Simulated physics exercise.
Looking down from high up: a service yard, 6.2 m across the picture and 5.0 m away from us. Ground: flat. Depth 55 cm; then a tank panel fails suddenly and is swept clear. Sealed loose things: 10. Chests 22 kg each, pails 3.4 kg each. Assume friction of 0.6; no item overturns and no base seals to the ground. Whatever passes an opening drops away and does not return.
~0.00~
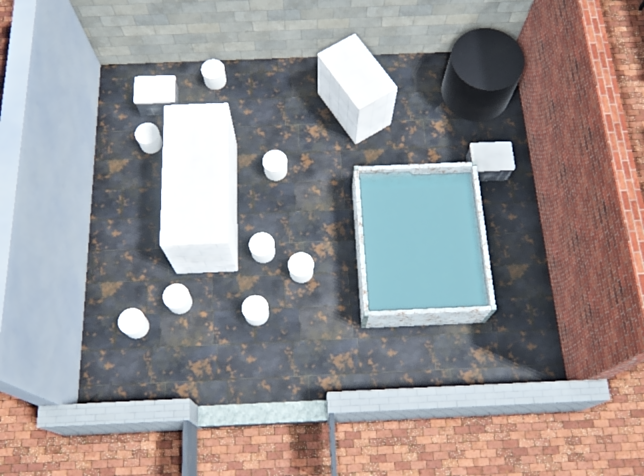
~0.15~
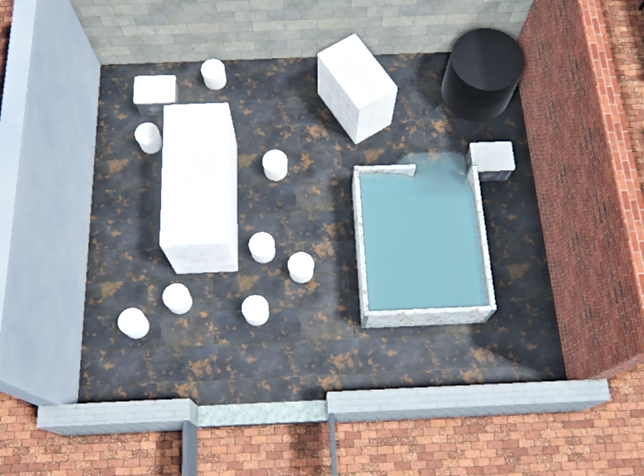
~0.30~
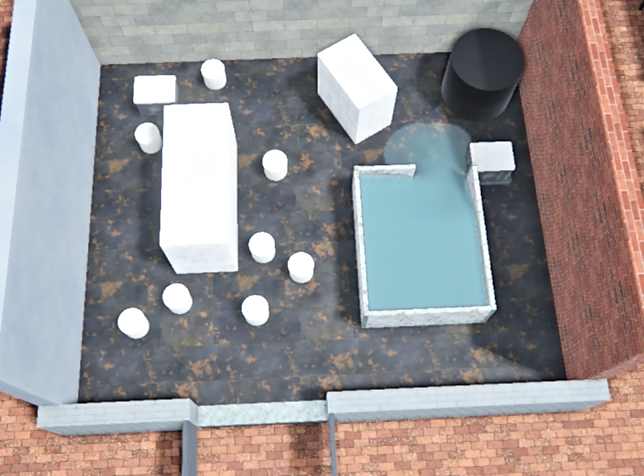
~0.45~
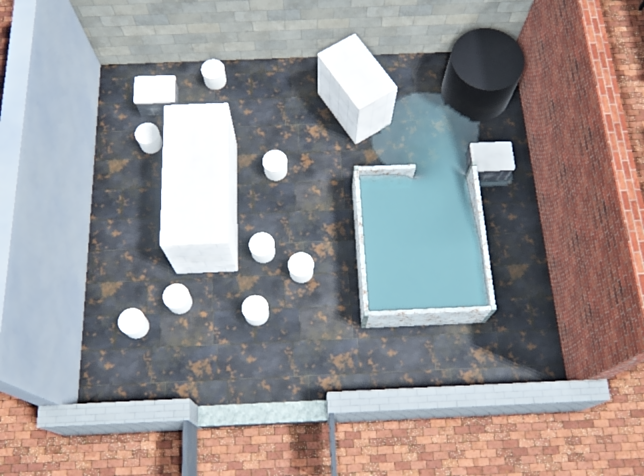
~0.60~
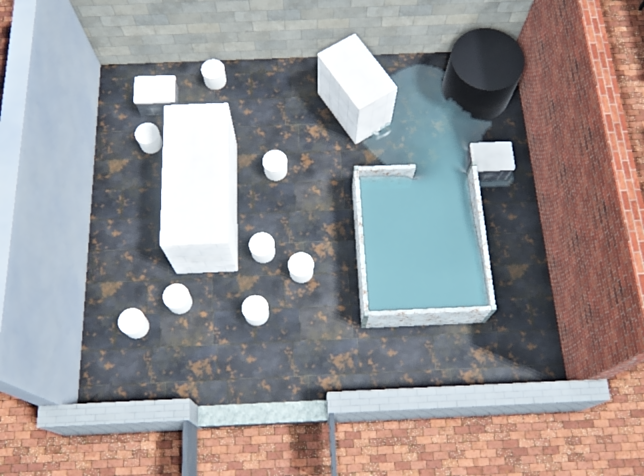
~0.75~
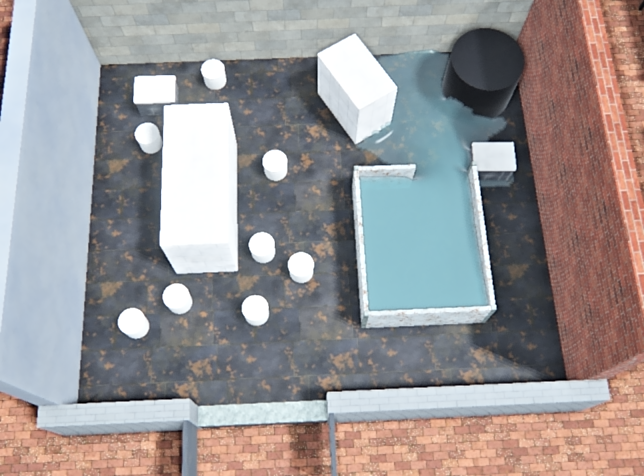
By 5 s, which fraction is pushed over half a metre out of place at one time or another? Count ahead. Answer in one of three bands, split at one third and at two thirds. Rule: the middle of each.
Under a third.
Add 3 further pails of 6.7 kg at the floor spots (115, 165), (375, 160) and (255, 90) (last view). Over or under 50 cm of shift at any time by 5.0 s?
Outcome: Stays within first, stays within next, breaks the threshold last.
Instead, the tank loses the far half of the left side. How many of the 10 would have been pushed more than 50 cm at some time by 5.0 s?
That would give 5.
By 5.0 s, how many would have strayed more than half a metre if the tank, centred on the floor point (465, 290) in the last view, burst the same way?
Then the count would be 3.
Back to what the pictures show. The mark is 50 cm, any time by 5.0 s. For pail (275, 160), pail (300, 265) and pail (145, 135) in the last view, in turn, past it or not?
Well, in that order it's not reaching it, not reaching it, topping it.
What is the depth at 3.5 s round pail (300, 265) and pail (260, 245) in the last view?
Depth approx. 0 cm / 0 cm.
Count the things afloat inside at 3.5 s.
I get 1.
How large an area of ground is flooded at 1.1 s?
6.0 m2.
After 1.1 s 0 of 10 are over 50 cm from their spots; 0 afloat.
After 2.2 s 0 of 10 are over 50 cm from their spots; 0 afloat.
After 3.5 s 2 of 10 are over 50 cm from their spots; 1 afloat.
After 5.0 s 3 of 10 are over 50 cm from their spots, and 3 have been at some point; 1 afloat.
